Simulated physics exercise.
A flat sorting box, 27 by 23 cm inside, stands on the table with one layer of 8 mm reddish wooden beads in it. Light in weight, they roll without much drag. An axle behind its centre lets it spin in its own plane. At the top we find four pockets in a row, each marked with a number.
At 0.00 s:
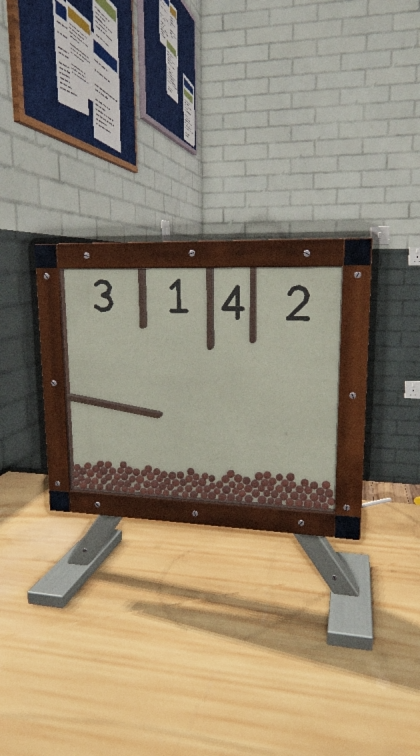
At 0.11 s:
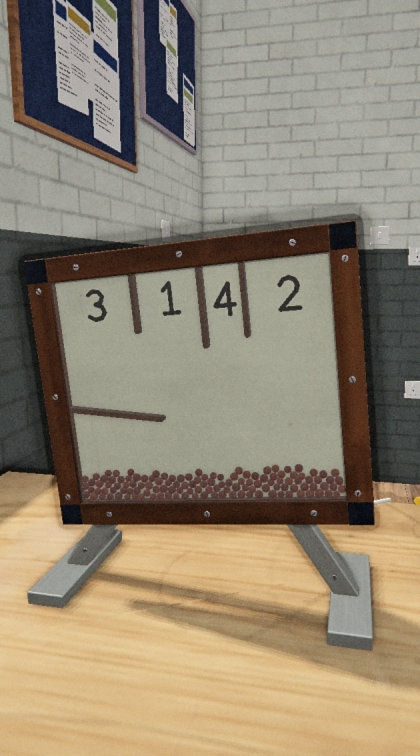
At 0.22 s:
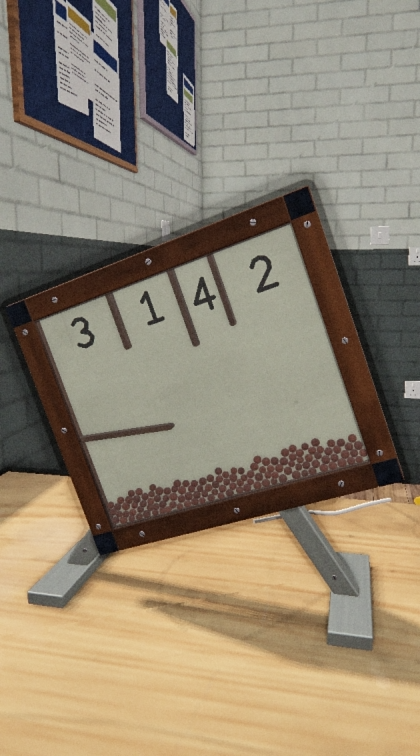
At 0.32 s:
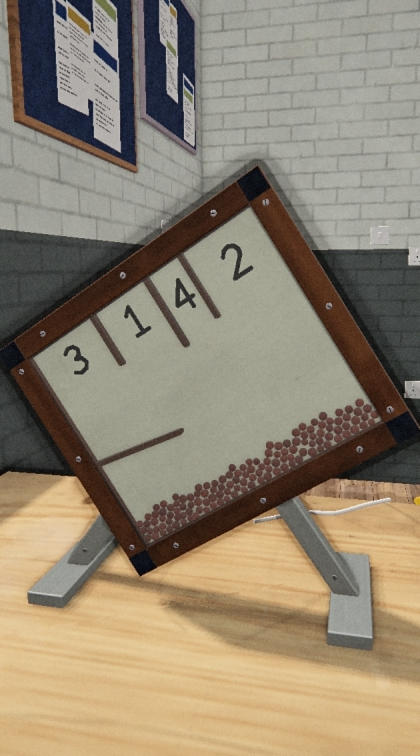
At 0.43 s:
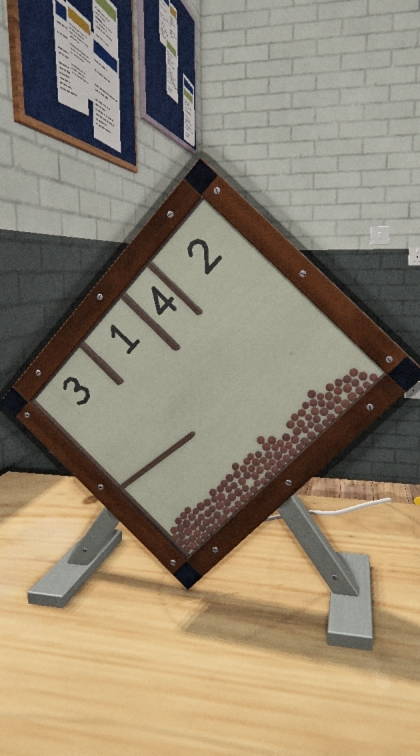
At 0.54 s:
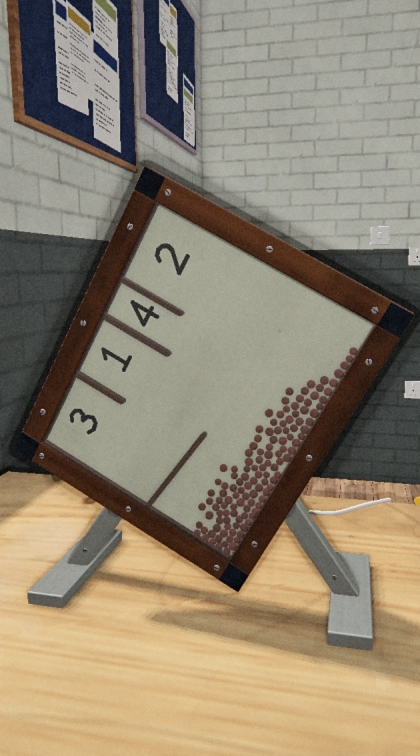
A square-looking, brown-framed box with a pale panel turns steadily anticlockwise above two grey feet on a light wooden table, seen from the front by a still camera. Behind it are a white and dark grey brick wall and blue noticeboards at upper left. Reddish beads, first level along the bottom, shift into a slope against the lower right side as the four numbered pockets swing round to the left.
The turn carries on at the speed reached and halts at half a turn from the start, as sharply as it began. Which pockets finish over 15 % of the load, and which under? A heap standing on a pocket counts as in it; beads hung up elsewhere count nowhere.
No. 1: Over; no. 2: Under; no. 3: Under; no. 4: Under 15 %.
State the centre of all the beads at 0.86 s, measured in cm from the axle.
Offset from axle: Approx. 9 cm right, 7 cm below.
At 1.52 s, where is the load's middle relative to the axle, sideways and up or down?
About 8 cm right and 5 cm above.
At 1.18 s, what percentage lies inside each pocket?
Pocket 1: 0; pocket 2: 0; pocket 3: 0; pocket 4: 0.
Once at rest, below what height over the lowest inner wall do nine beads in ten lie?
Height: Approx. 20 cm.
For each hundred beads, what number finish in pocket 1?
About 20 in a hundred end up there.
After 0.86 s, it has turned 103°, the beads' middle is 9 cm right of and 7 cm below the axle; inside pockets, nothing yet.
After 1.52 s, it has turned 180°, the beads' middle is 8 cm right of and 5 cm above the axle; inside pockets, nothing yet.
In the end, by 2.5 s, no. 1, 20 %, no. 2, 0 %, no. 3, 0 %, no. 4, 10 %, caught on other walls 65 %.
